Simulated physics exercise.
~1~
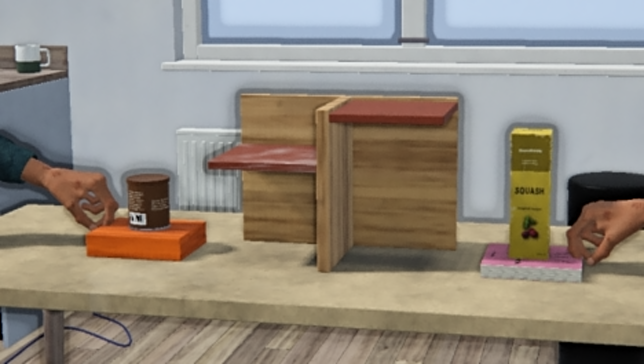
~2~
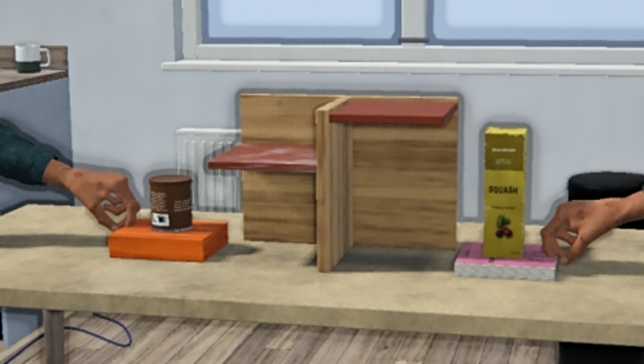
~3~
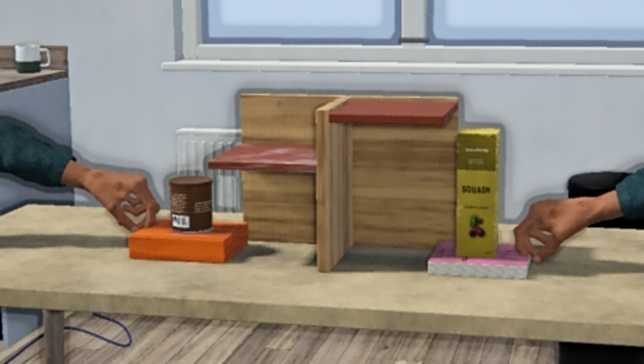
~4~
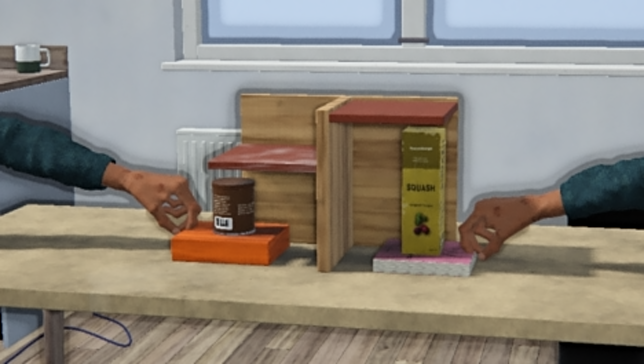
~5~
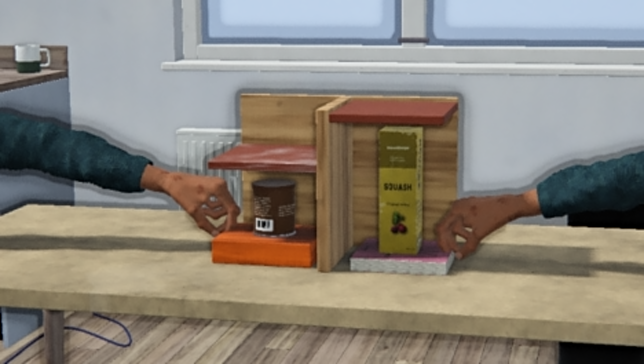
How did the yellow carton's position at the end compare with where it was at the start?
The yellow carton started out to the right of the wooden shelf, and by the end it was farther left, standing beneath the shelf's higher red ledge.
Two hands pushed an orange board carrying a brown pot rightward and a pink book carrying an upright yellow carton leftward across a table, until both items passed beneath the red ledges of a wooden shelf, still standing.
